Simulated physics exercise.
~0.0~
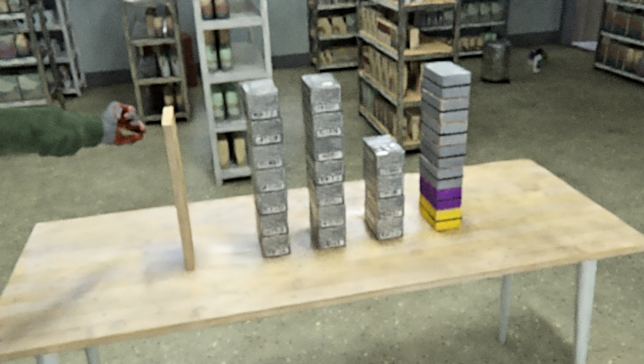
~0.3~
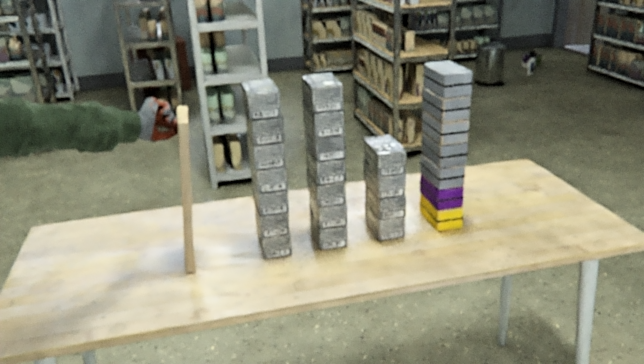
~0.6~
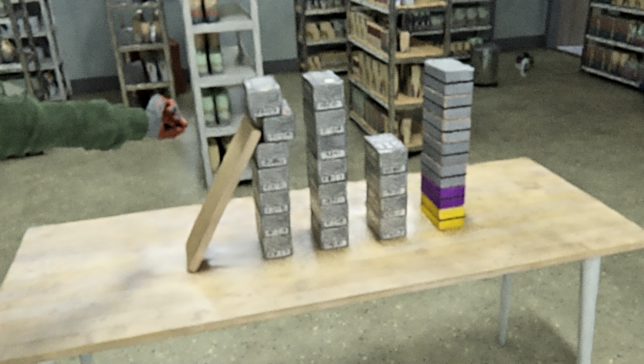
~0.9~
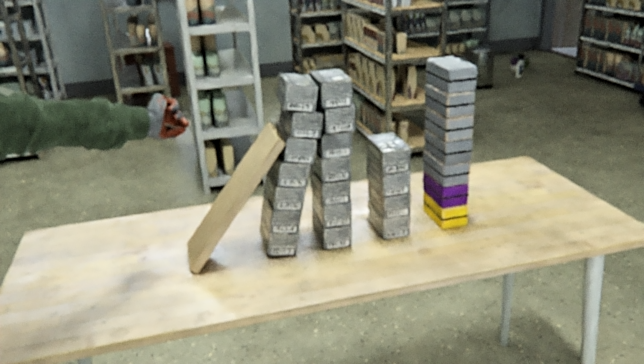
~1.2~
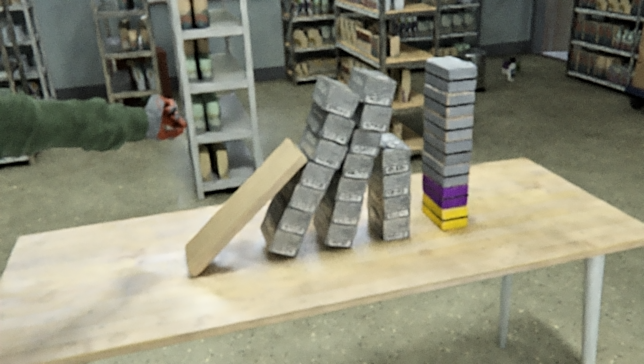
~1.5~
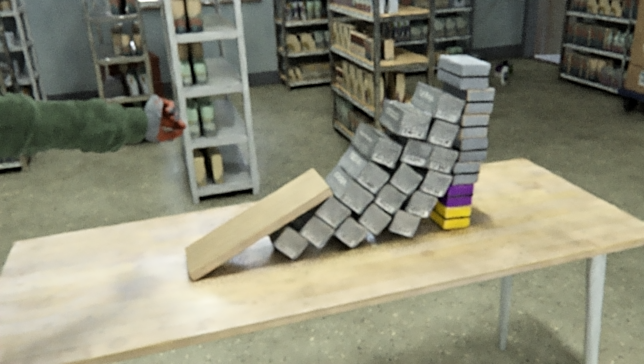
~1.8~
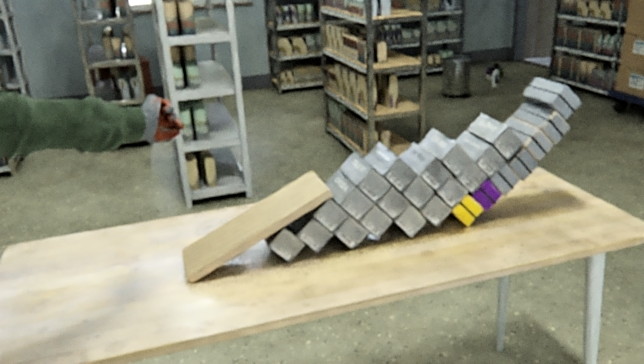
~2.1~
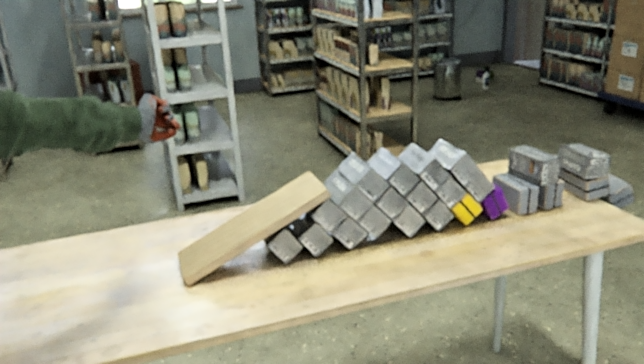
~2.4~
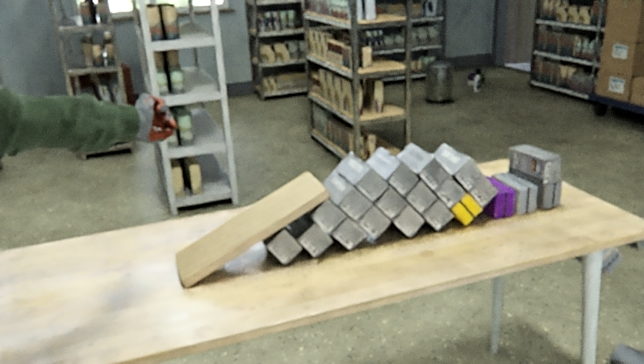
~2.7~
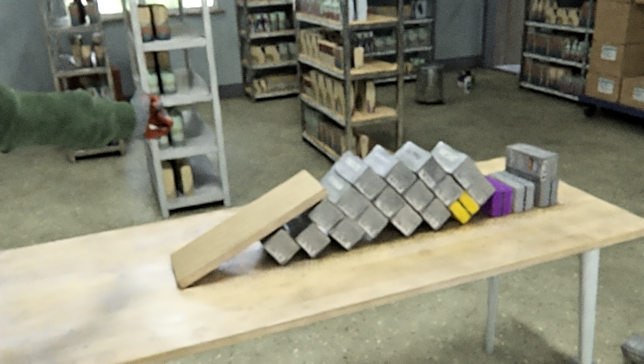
A hand tips a wooden board rightward into four stacks of packets, toppling them all.
